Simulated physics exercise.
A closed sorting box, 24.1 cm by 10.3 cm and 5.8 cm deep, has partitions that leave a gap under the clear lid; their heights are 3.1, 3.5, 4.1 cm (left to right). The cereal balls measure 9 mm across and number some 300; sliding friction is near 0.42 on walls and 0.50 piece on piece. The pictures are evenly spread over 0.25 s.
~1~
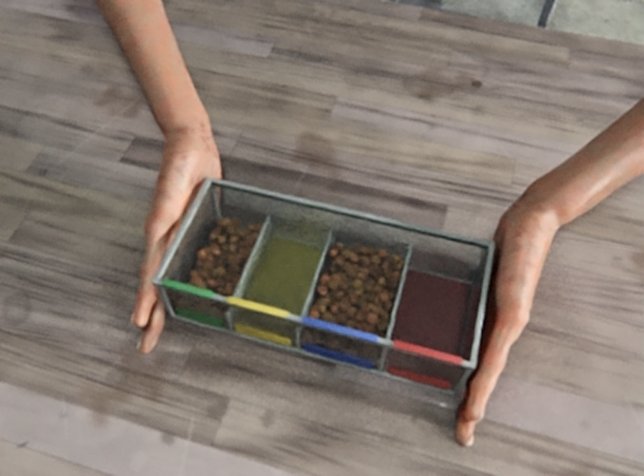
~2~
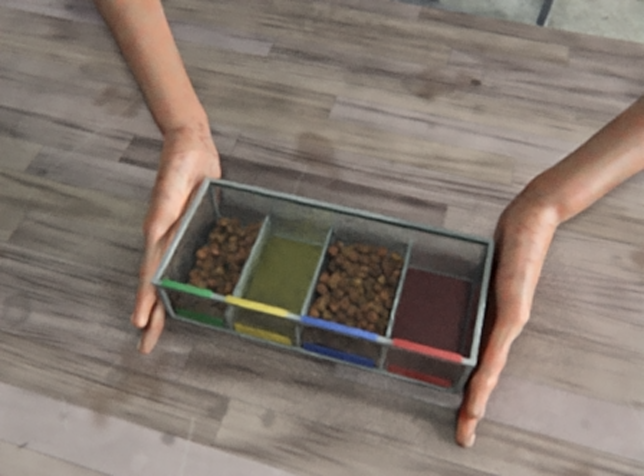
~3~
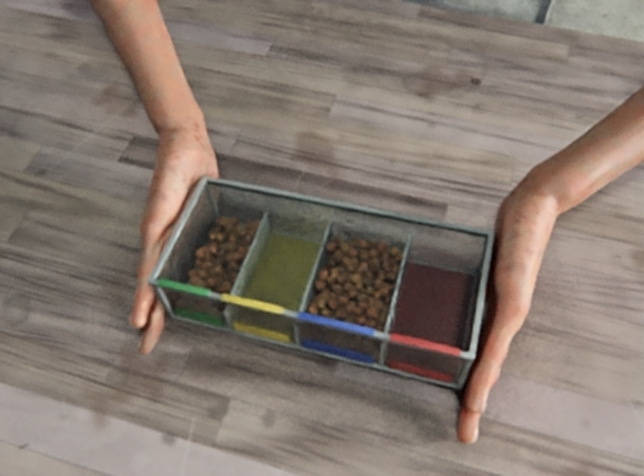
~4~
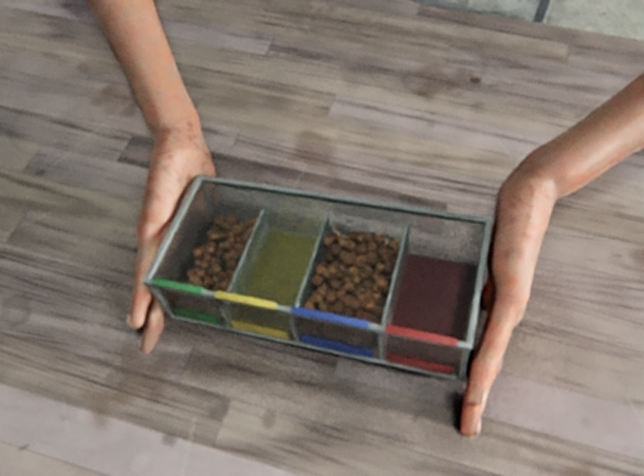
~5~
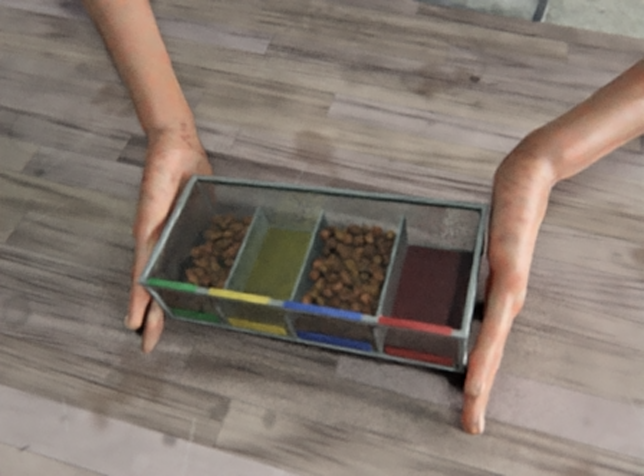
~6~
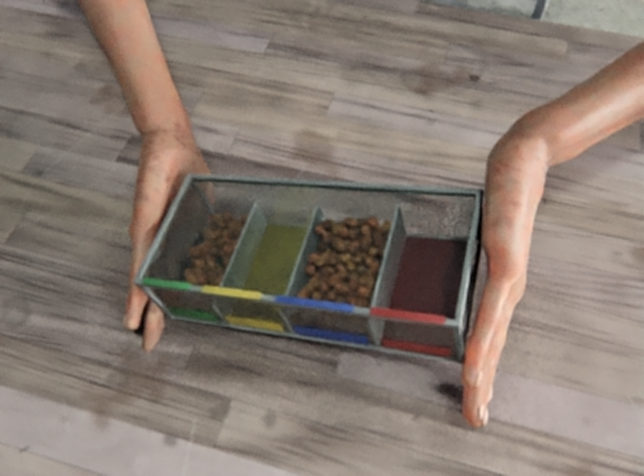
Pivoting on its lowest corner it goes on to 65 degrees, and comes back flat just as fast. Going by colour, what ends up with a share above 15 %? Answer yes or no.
Red: No, blue: Yes, green: Yes, yellow: No.
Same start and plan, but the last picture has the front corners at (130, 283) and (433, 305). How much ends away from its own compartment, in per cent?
In that case some 10 per cent.
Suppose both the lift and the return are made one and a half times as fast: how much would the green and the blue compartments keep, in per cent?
In that case green 45; blue 50.
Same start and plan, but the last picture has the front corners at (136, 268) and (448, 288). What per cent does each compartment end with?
Red 0; blue 50; green 45; yellow 5.
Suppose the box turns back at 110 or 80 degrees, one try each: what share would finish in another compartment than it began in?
Some 65 and 20 per cent.
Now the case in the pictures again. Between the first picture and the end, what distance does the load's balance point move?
About 2.0 cm.
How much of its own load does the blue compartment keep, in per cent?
About 90 per cent.
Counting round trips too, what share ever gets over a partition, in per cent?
About 10 per cent.
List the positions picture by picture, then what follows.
Box tilt 0 degrees, front corners at (159, 280) and (469, 363); blue 65 %, green 35 %, in the first picture.
Box tilt 1 degrees, front corners at (158, 280) and (470, 361), in the second picture.
Box tilt 3 degrees, front corners at (155, 280) and (469, 354), lowest corner left front, in the third picture.
Box tilt 7 degrees, front corners at (150, 280) and (466, 344), lowest corner left front, in the fourth picture.
Box tilt 10 degrees, front corners at (145, 280) and (461, 333), lowest corner left front, in the fifth picture.
Box tilt 14 degrees, front corners at (141, 280) and (455, 321), lowest corner left front; blue 65 %, green 35 %, in the sixth picture.
Then, 0.79 s after the last picture, tilt 65 degrees; blue 60 %, green 35 %.
Then, 1.32 s after the last picture, tilt 28 degrees; blue 55 %, green 40 %, yellow 5 %.
Then, 1.91 s after the last picture, tilt 0 degrees; blue 55 %, green 40 %, yellow 5 %.
In the end, red 0 %, blue 55 %, green 40 %, yellow 5 %.
